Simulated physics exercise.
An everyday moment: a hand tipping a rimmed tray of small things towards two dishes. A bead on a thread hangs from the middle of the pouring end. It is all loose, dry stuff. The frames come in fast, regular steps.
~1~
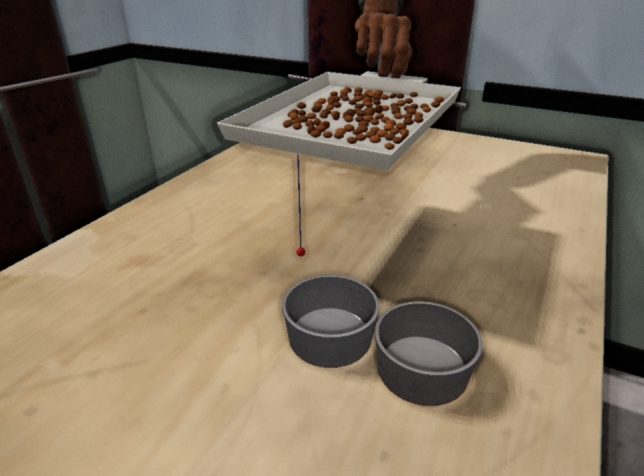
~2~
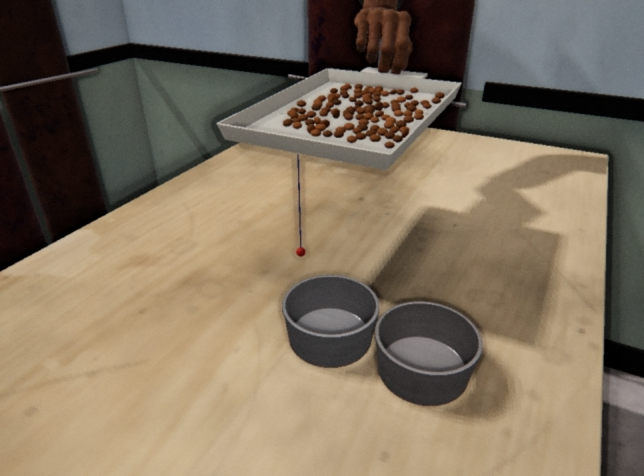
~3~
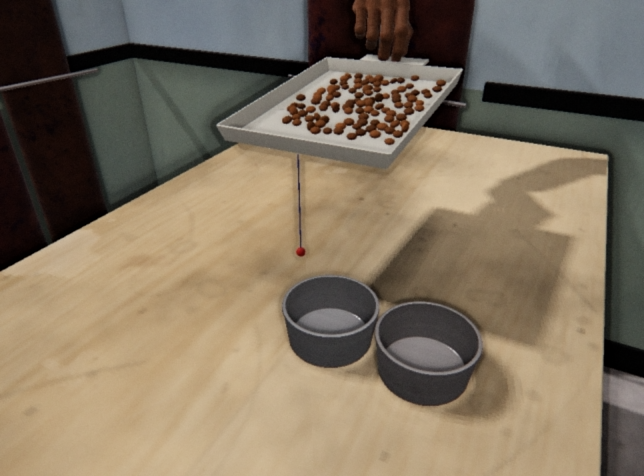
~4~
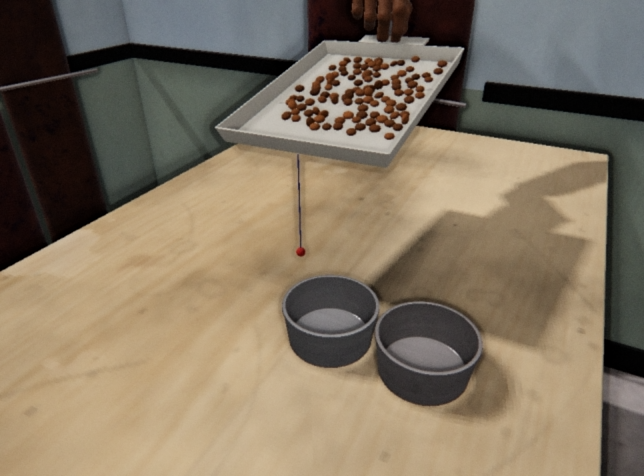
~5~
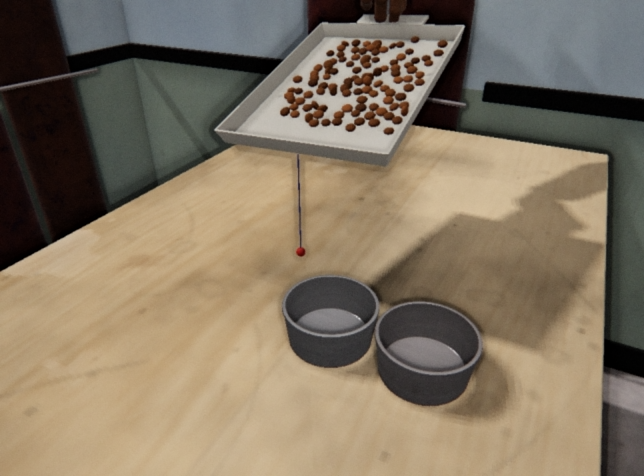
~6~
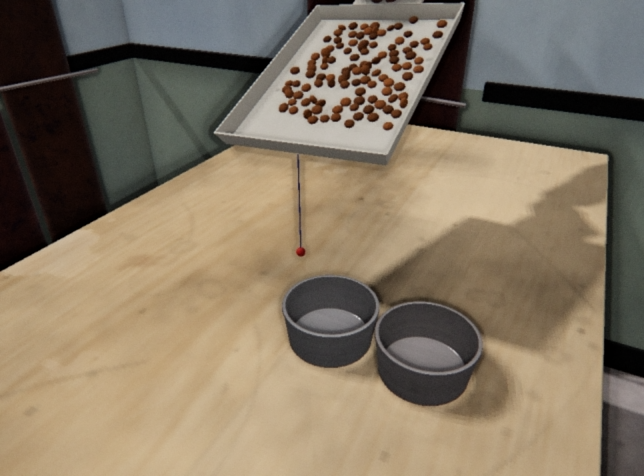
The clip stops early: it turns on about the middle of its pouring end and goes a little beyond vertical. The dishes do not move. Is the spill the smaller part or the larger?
The two hold only the smaller part of the load.
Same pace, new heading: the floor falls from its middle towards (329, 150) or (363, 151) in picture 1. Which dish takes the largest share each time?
At the first place the dish on the left, at the second the left dish.
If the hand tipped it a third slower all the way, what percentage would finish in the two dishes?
Some 20 per cent.
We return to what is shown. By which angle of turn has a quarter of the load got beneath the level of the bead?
At some 90 degrees.
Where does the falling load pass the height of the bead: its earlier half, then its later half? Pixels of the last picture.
Early half (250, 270), late half (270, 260).
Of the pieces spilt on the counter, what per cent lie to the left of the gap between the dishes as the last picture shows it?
It comes to 100 per cent or so.
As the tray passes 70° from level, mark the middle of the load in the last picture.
Roughly at (281, 139).
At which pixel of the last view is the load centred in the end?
Close to (244, 314).
Just after the last frame, tray tipped steeply; almost all on the tray; about a tenth in the air.
A moment on, tray tipped past a quarter turn; roughly a quarter on the tray; about a tenth in the left dish; roughly half outside both; roughly a quarter in the air.
Further on, tray tipped past a quarter turn; roughly a quarter in the left dish; the larger part outside both.
When it is over, tray tipped past a quarter turn; not one in the right dish; roughly a quarter in the left dish; the larger part outside both.
